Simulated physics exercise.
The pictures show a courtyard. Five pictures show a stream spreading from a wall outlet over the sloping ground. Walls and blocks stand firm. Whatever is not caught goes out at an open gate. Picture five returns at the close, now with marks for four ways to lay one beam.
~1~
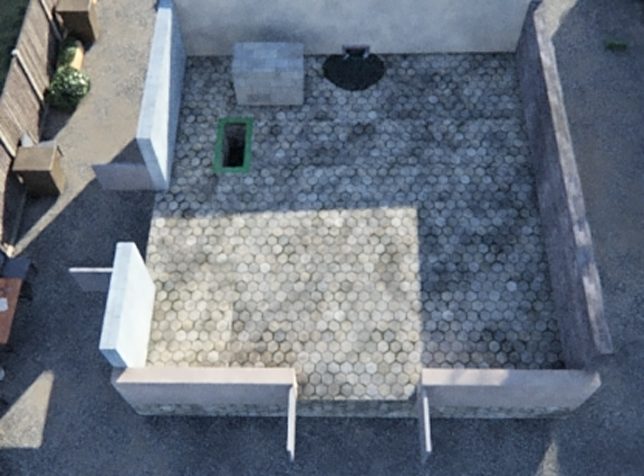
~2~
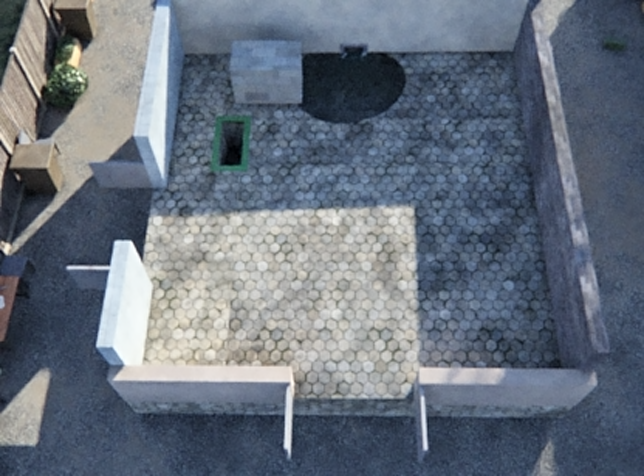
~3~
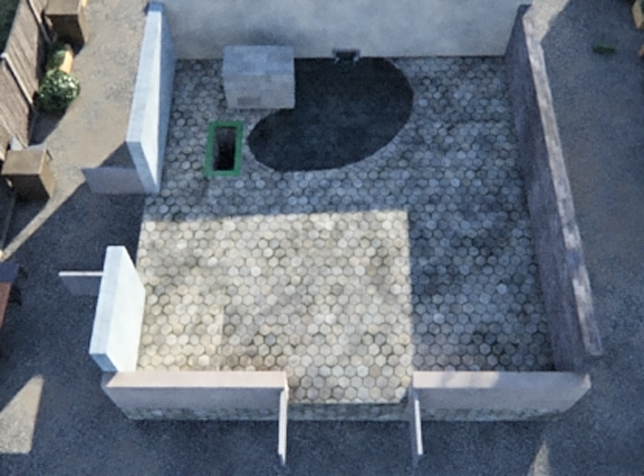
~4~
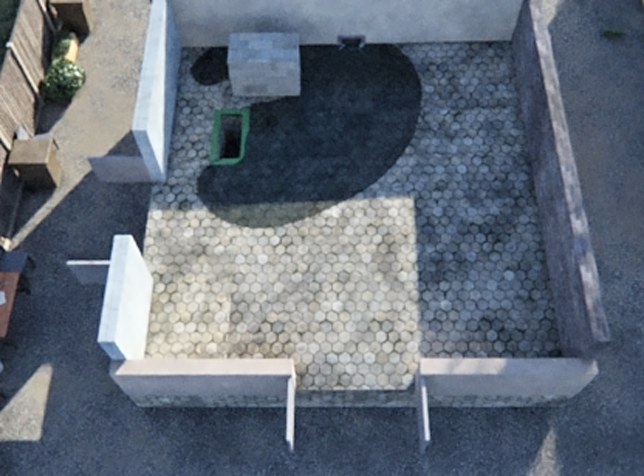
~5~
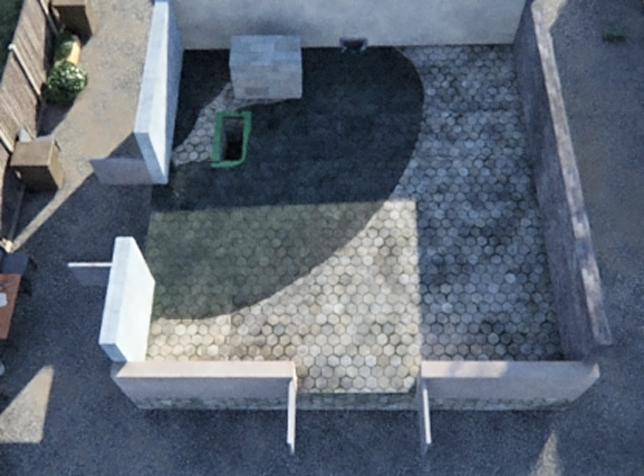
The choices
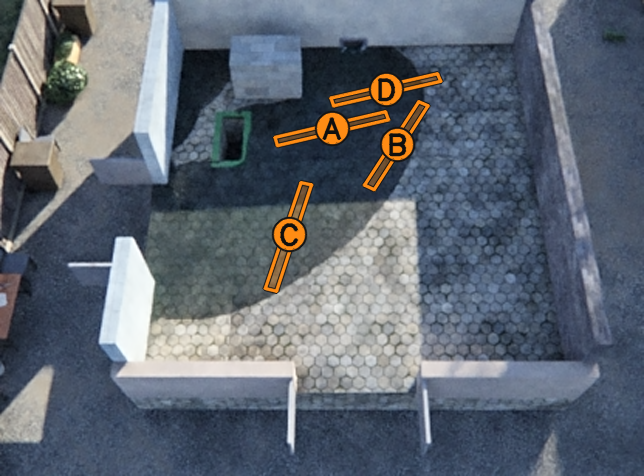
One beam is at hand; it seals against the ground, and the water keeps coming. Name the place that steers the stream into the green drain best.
Place A does it best.
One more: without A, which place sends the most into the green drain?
It is D.
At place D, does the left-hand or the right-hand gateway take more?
The left gate.
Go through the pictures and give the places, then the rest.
In the first picture, outfall at (356, 50); green drain at (234, 145); open gate at (162, 236); open gate at (356, 385); front seen at (344, 84), 2 % of the ground wet; green drain still dry.
In the second picture, front seen at (324, 116), 7 % of the ground wet; green drain still dry.
In the third picture, front seen at (268, 159), 14 % of the ground wet; green drain still dry.
In the fourth picture, front seen at (215, 208), 25 % of the ground wet; green drain taking water.
In the fifth picture, front seen at (162, 309), 40 % of the ground wet; green drain taking water.
On the marked copy, A from (276, 141) to (386, 115); B from (369, 187) to (423, 103); C from (270, 289) to (306, 183); D from (332, 101) to (439, 77).
If A is chosen, about 61 % of the stream goes into the green drain, about 29 % out by the gates.
If B is chosen, about 16 % of the stream goes into the green drain, about 81 % out by the gates.
If C is chosen, about 16 % of the stream goes into the green drain, about 81 % out by the gates.
If D is chosen, about 24 % of the stream goes into the green drain, about 69 % out by the gates.
